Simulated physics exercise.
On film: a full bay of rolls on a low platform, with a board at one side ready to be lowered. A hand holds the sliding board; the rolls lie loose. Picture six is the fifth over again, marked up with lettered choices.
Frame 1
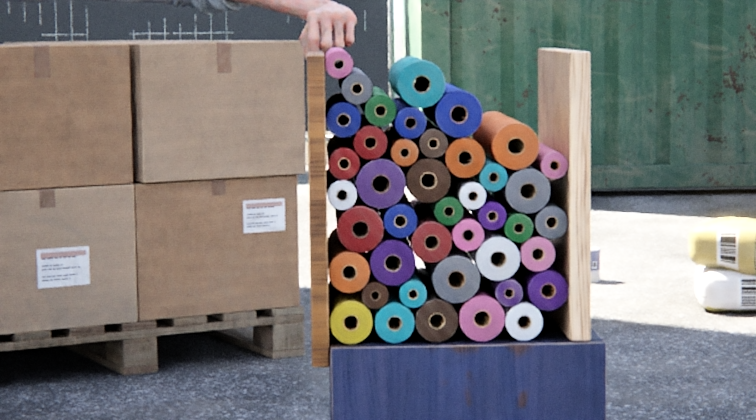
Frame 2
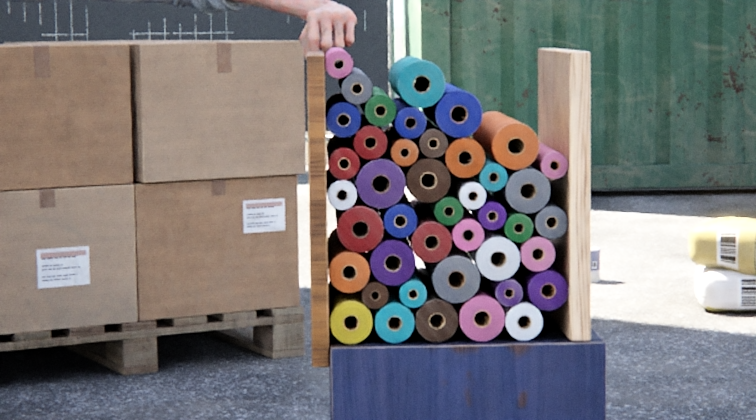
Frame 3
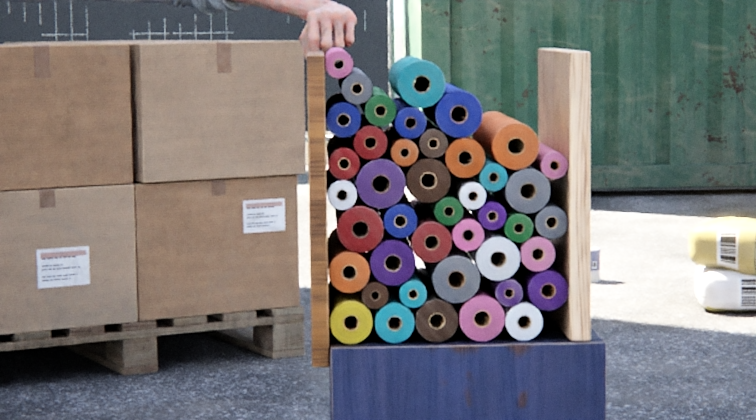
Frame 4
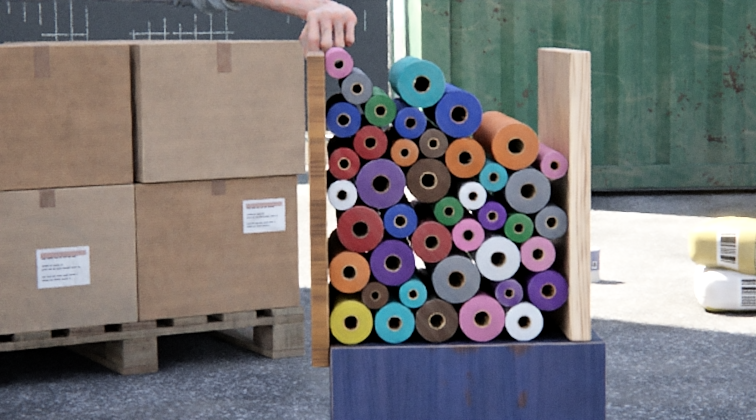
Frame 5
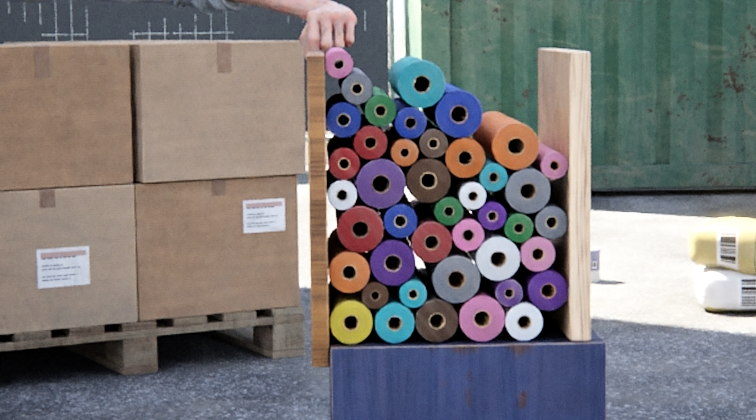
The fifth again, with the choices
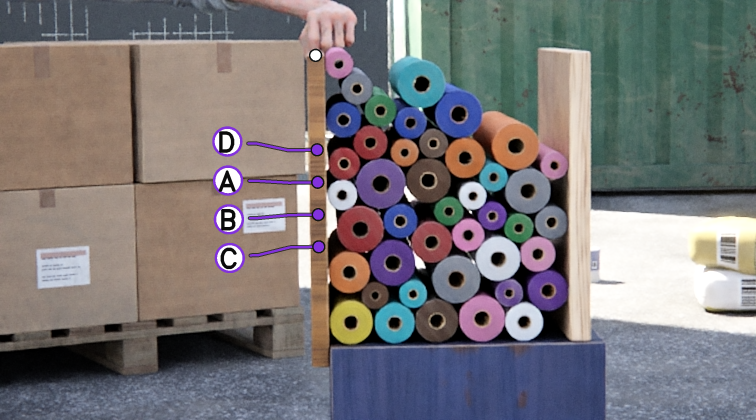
In a paved outdoor yard, seen straight on from a fixed view, a green container stands behind stacked cardboard boxes on a wooden pallet at left. Loose rolls in pink, turquoise, blue, orange, purple, red and other colours are piled between upright wooden boards on a dark blue platform. A hand rests at the top of the left board, and nothing visibly moves.
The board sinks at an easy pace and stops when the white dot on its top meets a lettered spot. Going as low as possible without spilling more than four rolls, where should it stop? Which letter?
A is the limit.
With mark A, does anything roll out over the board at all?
At A: Yes.
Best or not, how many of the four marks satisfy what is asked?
Two of them.
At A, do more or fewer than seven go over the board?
Fewer than seven.
On the marked copy, A at (317, 182); B at (318, 214); C at (319, 247); D at (317, 150); the white dot at (315, 56).
Following A. Soon after the start, top of the board (326, 114).
Later, top of the board (327, 179).
In the end, top of the board (327, 181), three out over the board.
As for the rest, B more than four out over the board; C more than four out over the board; D one out over the board.
